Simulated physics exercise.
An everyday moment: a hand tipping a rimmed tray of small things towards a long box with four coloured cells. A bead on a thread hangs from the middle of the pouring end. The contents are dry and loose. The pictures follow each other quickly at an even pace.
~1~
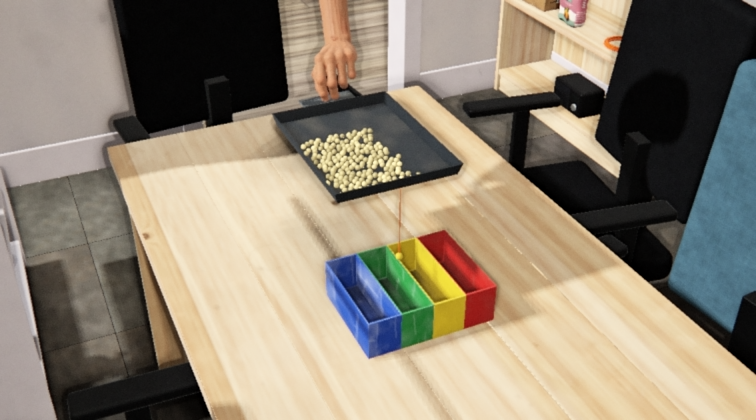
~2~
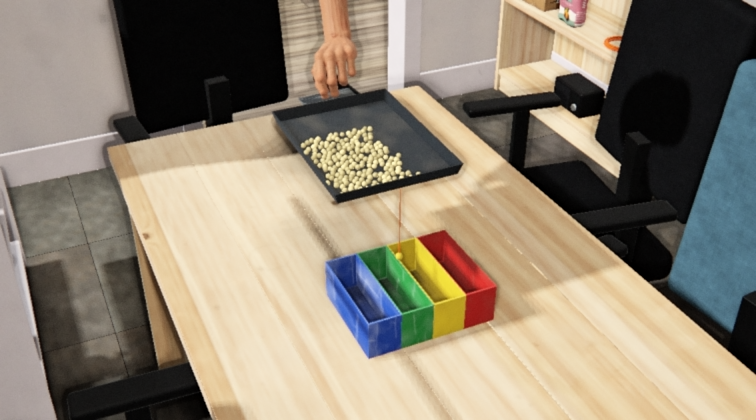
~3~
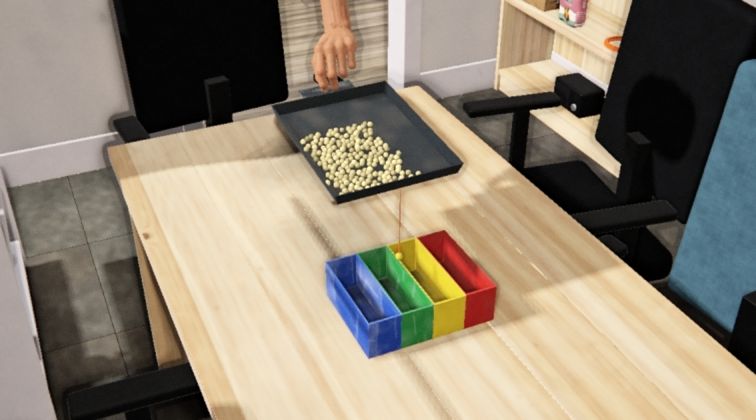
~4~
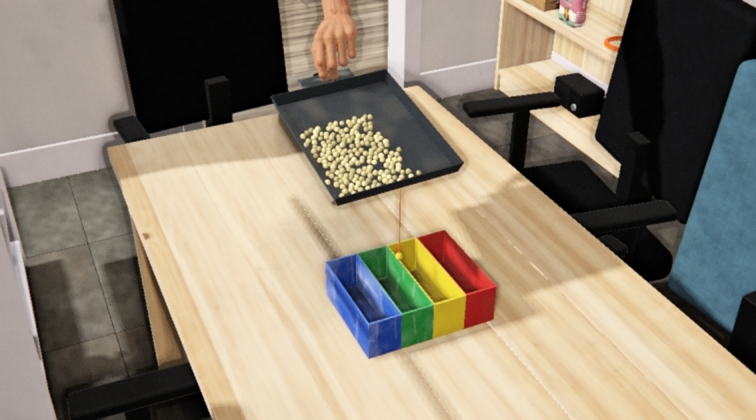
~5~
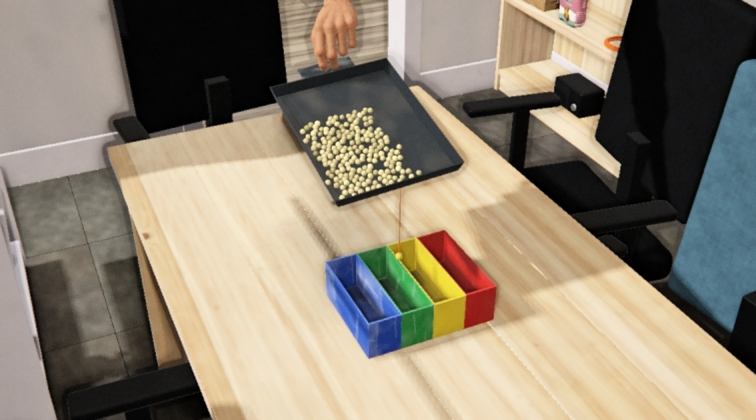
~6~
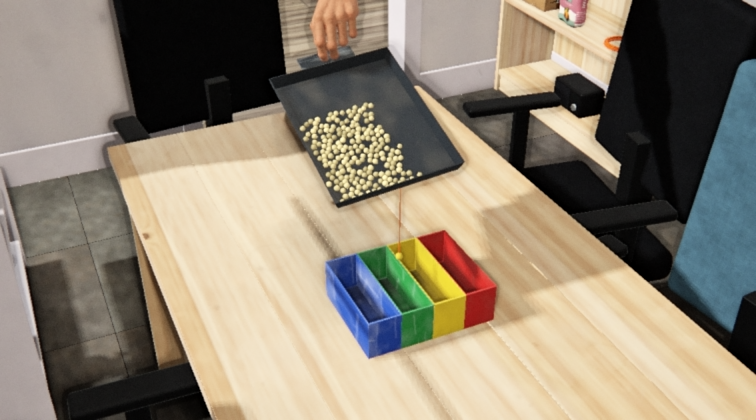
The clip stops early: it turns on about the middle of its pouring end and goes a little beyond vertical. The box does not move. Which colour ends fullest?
The blue one ends fullest.
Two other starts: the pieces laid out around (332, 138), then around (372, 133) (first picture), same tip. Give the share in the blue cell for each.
First some 60, then 50 per cent.
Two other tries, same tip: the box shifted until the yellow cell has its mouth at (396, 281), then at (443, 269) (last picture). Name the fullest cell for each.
The first try: Green. The second: The blue cell.
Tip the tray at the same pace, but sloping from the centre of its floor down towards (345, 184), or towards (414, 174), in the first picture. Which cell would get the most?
In turn: The blue cell; that red cell.
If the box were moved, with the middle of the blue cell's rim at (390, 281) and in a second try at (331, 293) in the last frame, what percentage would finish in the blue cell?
Near 20 % and 40 %.
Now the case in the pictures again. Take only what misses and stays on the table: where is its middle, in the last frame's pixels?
Roughly at (315, 356).
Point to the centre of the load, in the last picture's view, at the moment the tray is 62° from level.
Near (360, 185).
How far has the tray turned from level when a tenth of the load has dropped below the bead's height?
Near 80 degrees.
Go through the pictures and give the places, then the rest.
In the first frame, corners of the pouring end (338, 191) and (458, 163), level; middle of the load (358, 160), soya beans; bead on its thread (399, 256); blue cell (385, 333); green cell (417, 323); yellow cell (449, 313); red cell (480, 304).
In the second frame, corners of the pouring end (338, 192) and (458, 162), level; middle of the load (358, 160).
In the third frame, corners of the pouring end (338, 193) and (459, 162), tipped barely, lowest at the left corner; middle of the load (358, 157).
In the fourth frame, corners of the pouring end (338, 195) and (459, 161), tipped a little, lowest at the left corner; middle of the load (358, 154).
In the fifth frame, corners of the pouring end (338, 197) and (459, 161), tipped a little, lowest at the left corner; middle of the load (358, 152).
In the sixth frame, corners of the pouring end (338, 199) and (460, 160), tipped clearly, lowest at the left corner; middle of the load (358, 151), the larger part on the move; blue cell (385, 333); green cell (417, 323); yellow cell (449, 313); red cell (480, 304).
Just after the last frame, tray tipped steeply; almost all on the tray; about a tenth falling or outside the box.
A moment on, tray tipped past a quarter turn; about a tenth on the tray; roughly half in the blue cell; about a tenth in the green cell; roughly a third falling or outside the box.
Further on, tray tipped past a quarter turn; roughly half in the blue cell; about a tenth in the green cell; roughly a third falling or outside the box.
When it is over, tray tipped past a quarter turn; roughly half in the blue cell; about a tenth in the green cell; not one in the yellow cell; not one in the red cell; roughly a third outside the box.
